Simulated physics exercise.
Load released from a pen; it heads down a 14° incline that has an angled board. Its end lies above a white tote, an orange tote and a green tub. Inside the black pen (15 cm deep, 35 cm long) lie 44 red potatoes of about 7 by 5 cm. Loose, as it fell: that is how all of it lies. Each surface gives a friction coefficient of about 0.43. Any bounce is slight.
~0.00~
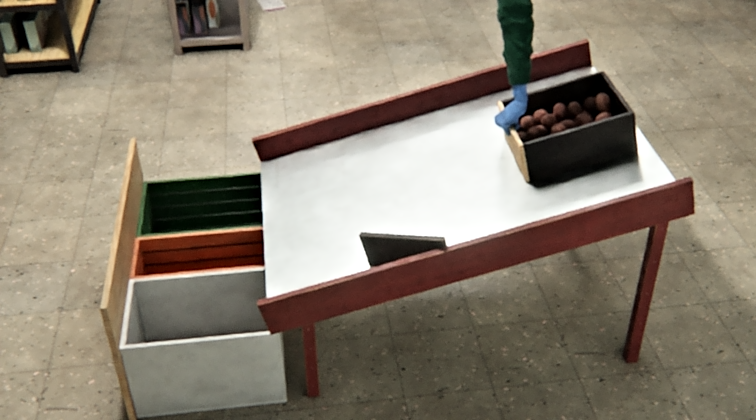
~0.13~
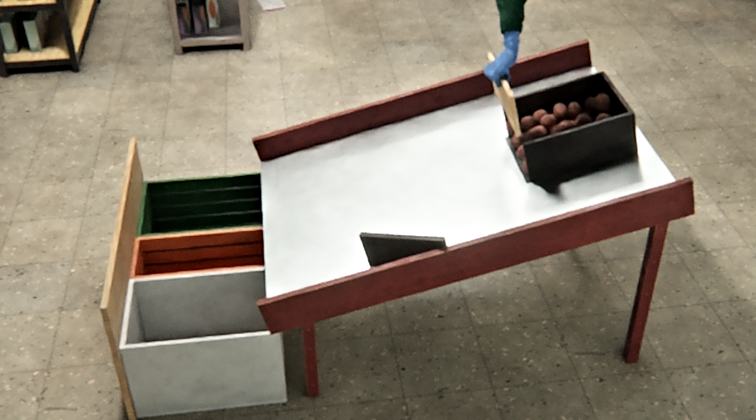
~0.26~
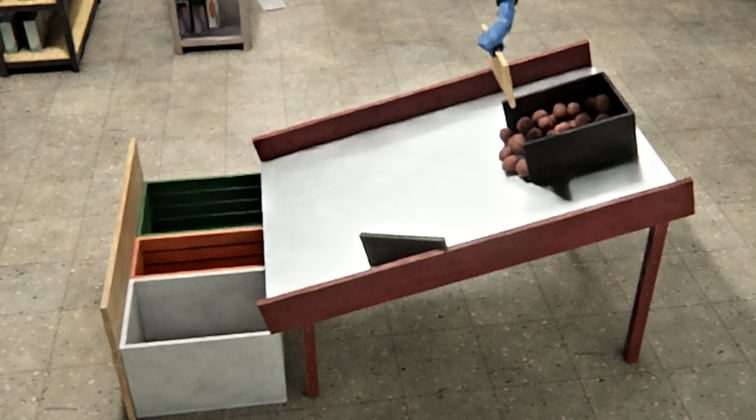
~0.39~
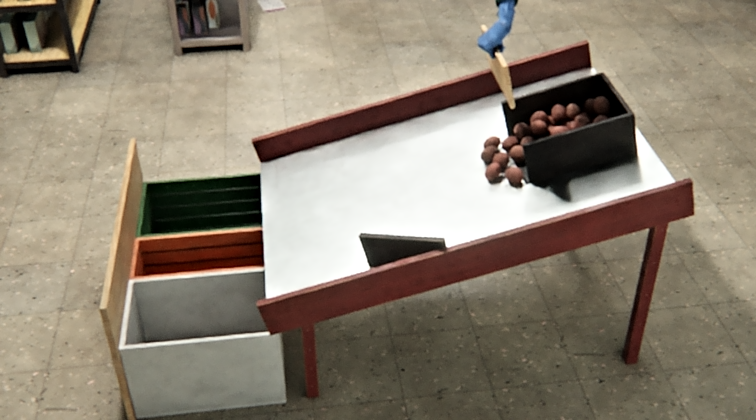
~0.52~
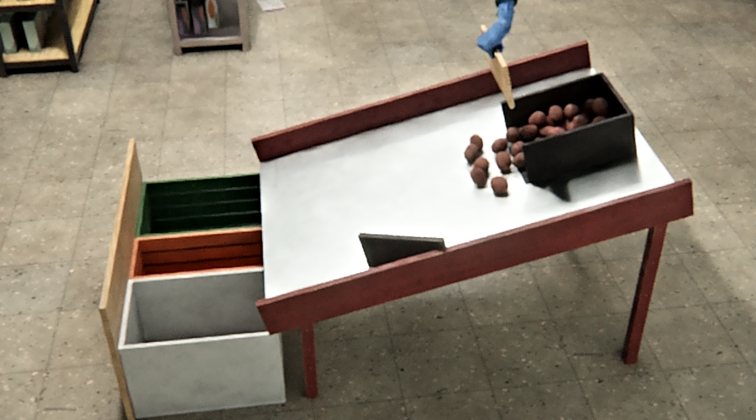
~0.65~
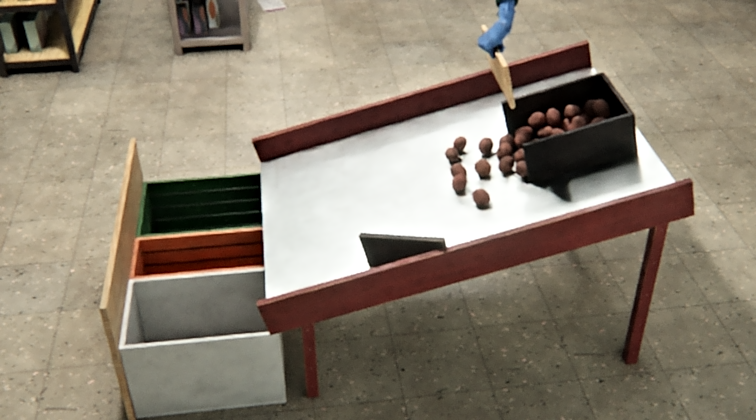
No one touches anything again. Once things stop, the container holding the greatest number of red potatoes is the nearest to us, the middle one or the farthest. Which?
Oh, that'd be the container sandwiched between the others.
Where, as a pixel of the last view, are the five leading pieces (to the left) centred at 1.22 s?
Close to (323, 216).
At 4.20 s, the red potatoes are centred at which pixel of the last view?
I'd place it about (180, 314) in the last view.
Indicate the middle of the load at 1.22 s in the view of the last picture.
Near (531, 149) in pixels.
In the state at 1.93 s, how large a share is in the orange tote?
Roughly 10 percent.
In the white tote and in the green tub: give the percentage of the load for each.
Roughly 20 and 25 per cent.
After 1.22 s, 26 still in the black pen and 18 on the slope.
After 1.93 s, 14 still in the black pen, 1 in the white tote, 5 in the orange tote, 5 in the green tub and 19 on the slope.
After 2.92 s, 6 still in the black pen, 4 in the white tote, 17 in the orange tote, 9 in the green tub and 8 on the slope.
When it is over (at 4.20 s), 8 in the white tote, 24 in the orange tote and 12 in the green tub.
